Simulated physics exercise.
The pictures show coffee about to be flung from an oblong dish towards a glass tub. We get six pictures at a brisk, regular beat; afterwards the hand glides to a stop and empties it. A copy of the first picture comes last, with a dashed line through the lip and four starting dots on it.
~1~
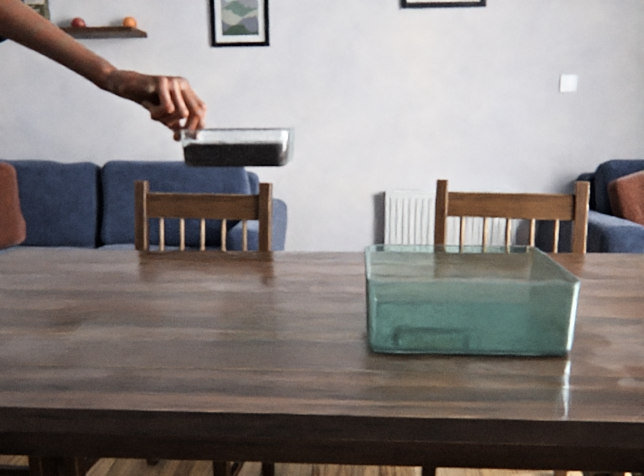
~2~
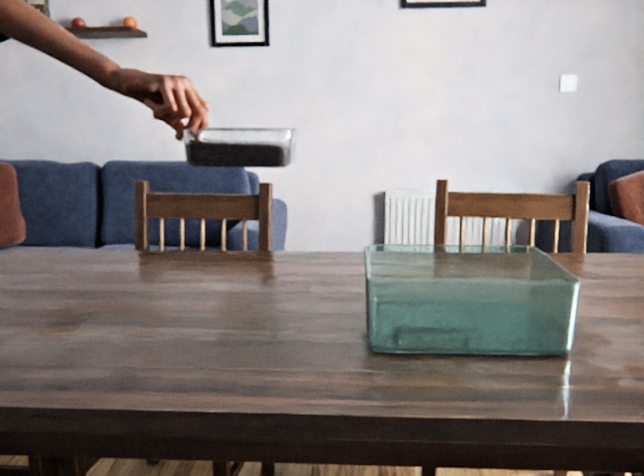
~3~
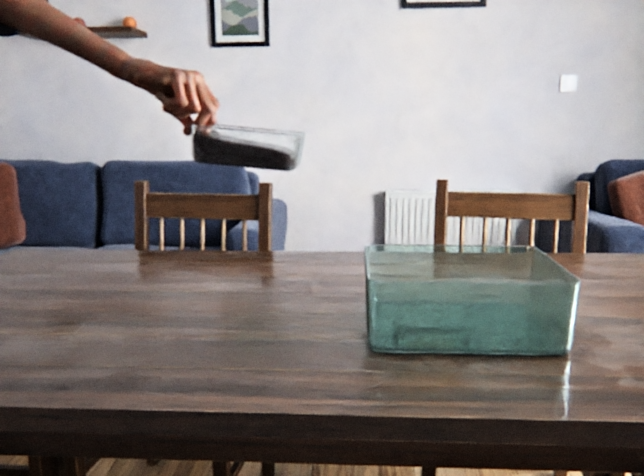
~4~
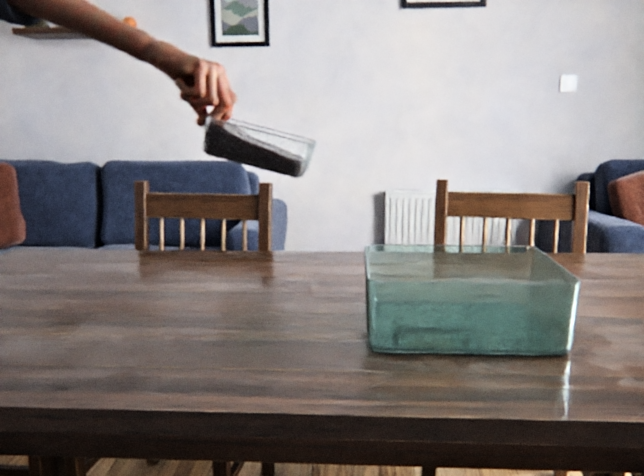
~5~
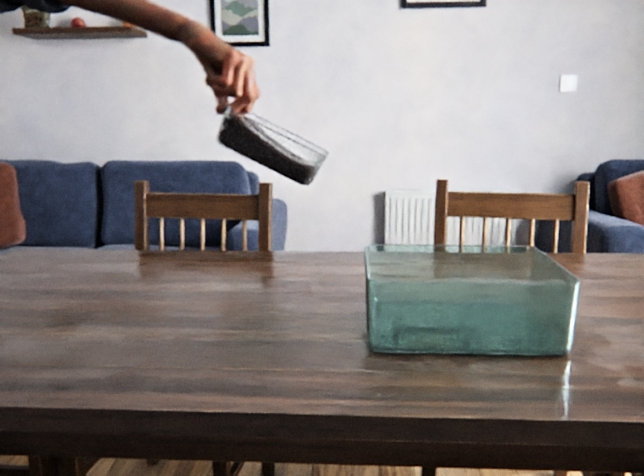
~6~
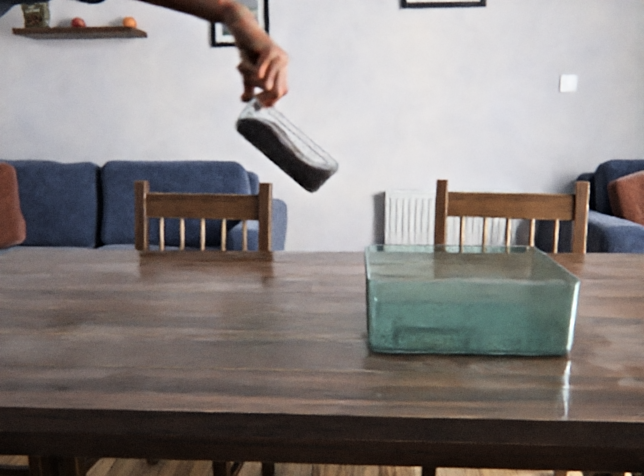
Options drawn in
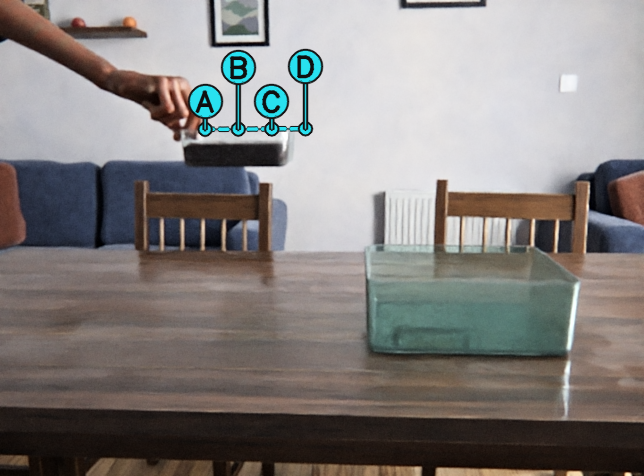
Hand holding an oblong glass dish of dark coffee above a wooden table, moving right and tilting it steadily steeper.
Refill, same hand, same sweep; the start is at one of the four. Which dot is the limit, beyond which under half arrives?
The limit is B.
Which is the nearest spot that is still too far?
It is A.
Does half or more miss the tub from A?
Yes, that goes wrong.
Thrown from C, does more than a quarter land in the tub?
Yes, clearly.
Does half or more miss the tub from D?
No.
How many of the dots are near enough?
Three of the four.
On the marked copy, A at (205, 129); B at (238, 129); C at (271, 129); D at (305, 128).
For spot A, about 26 % lands in the tub, 70 % falls short and 4 % goes beside or beyond.
For spot B, about 70 % lands in the tub, 23 % falls short and 7 % goes beside or beyond.
For spot C, about 74 % lands in the tub, 17 % falls short and 9 % goes beside or beyond.
For spot D, about 83 % lands in the tub, 5 % falls short and 11 % goes beside or beyond.
